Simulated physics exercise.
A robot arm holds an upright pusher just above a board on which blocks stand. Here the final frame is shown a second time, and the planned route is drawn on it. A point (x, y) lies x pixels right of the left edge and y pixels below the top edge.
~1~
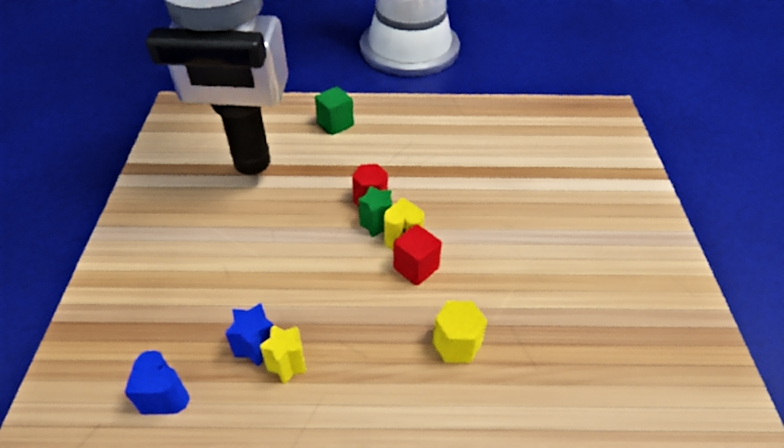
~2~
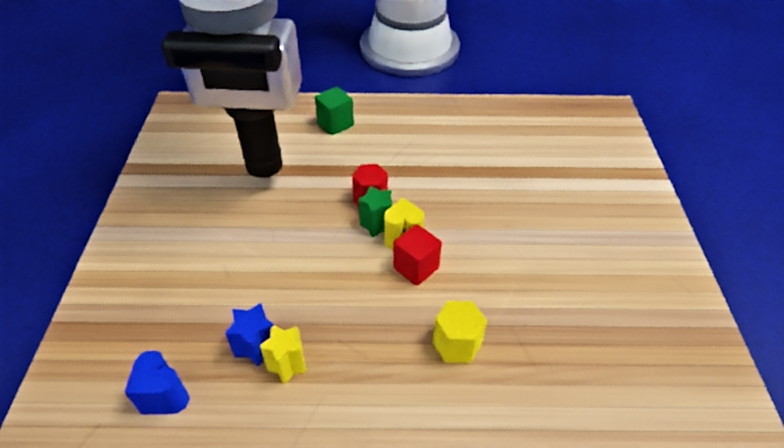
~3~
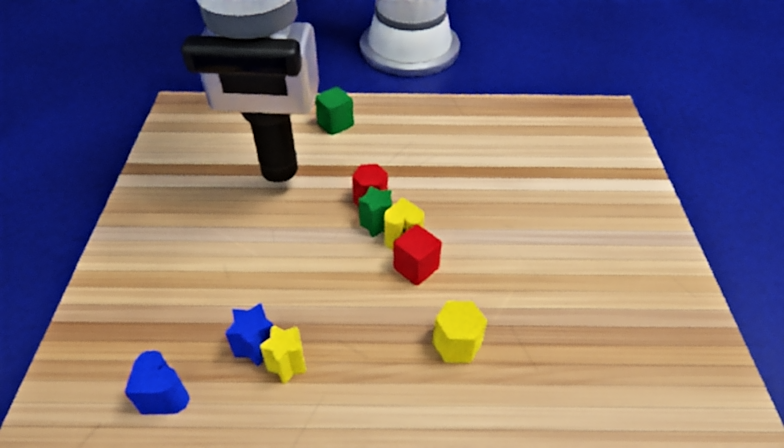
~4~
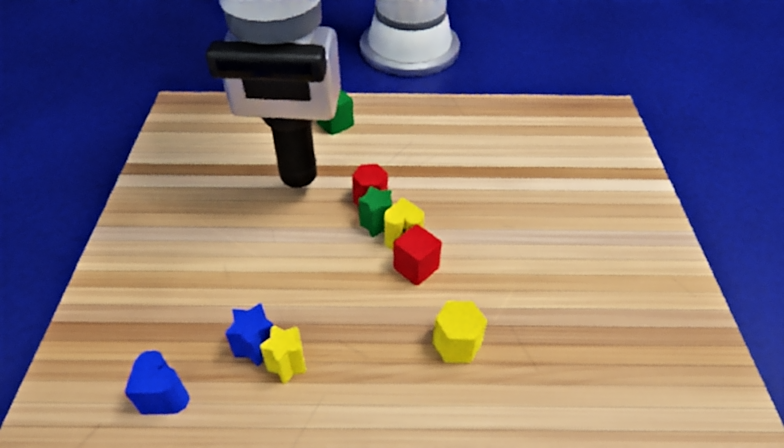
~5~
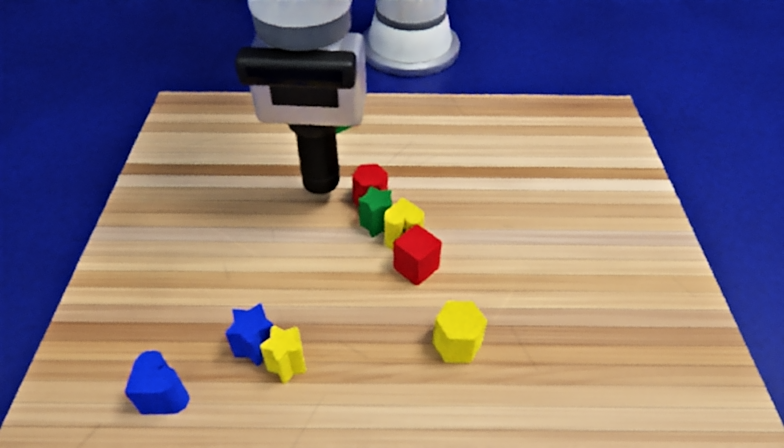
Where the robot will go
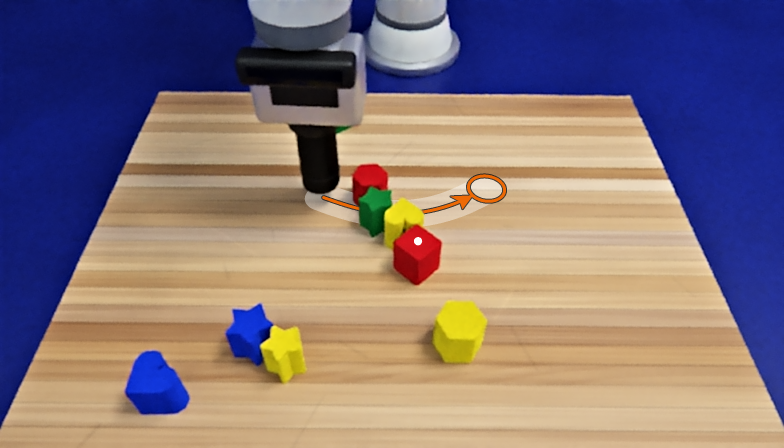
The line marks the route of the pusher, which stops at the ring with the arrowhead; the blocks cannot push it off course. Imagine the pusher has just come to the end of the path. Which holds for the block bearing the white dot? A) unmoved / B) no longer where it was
(B)
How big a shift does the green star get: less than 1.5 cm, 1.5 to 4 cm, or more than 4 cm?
Once the path ends, it will sit over 4 cm from where it is now.
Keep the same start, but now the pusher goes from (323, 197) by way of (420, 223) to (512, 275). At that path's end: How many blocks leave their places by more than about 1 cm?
The number of blocks that move over 1 cm is three or more.
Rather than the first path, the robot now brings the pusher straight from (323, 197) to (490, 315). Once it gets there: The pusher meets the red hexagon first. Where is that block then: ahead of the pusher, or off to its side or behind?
The red hexagon is left behind or beside.
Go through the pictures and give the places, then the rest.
In the first frame, tip of the pusher at (253, 163), middles of tops, red hexagon at (370, 174), green star at (377, 198), yellow heart block at (404, 212), red four-sided block at (418, 241).
In the second frame, pusher at (265, 167), nothing pushed.
In the third frame, pusher at (280, 171), nothing pushed.
In the fourth frame, pusher at (299, 176), nothing pushed.
In the fifth frame, pusher at (322, 182), red hexagon at (370, 174), green star at (377, 198), yellow heart block at (404, 212), red four-sided block at (418, 241).
The line goes from (323, 197) via (379, 212) and (438, 209), ending at (486, 188); the dot is on the red four-sided block.
What follows on the original path. One third of the way, pusher at (379, 197); red hexagon at (408, 172), turned 60° anticlockwise; green star at (395, 207), turned 30° clockwise; yellow heart block at (420, 221), turned 20° anticlockwise; red four-sided block at (426, 246), turned 20° clockwise.
Two thirds of the way, pusher at (439, 193); red hexagon at (441, 158), turned 120° anticlockwise; green star at (427, 208), turned 65° clockwise; yellow heart block at (443, 231); red four-sided block at (435, 256), turned 45° clockwise.
At the end, pusher at (489, 173); red hexagon at (445, 154), turned 145° anticlockwise; green star at (427, 208), turned 65° clockwise; yellow heart block at (443, 231); red four-sided block at (435, 256), turned 45° clockwise.
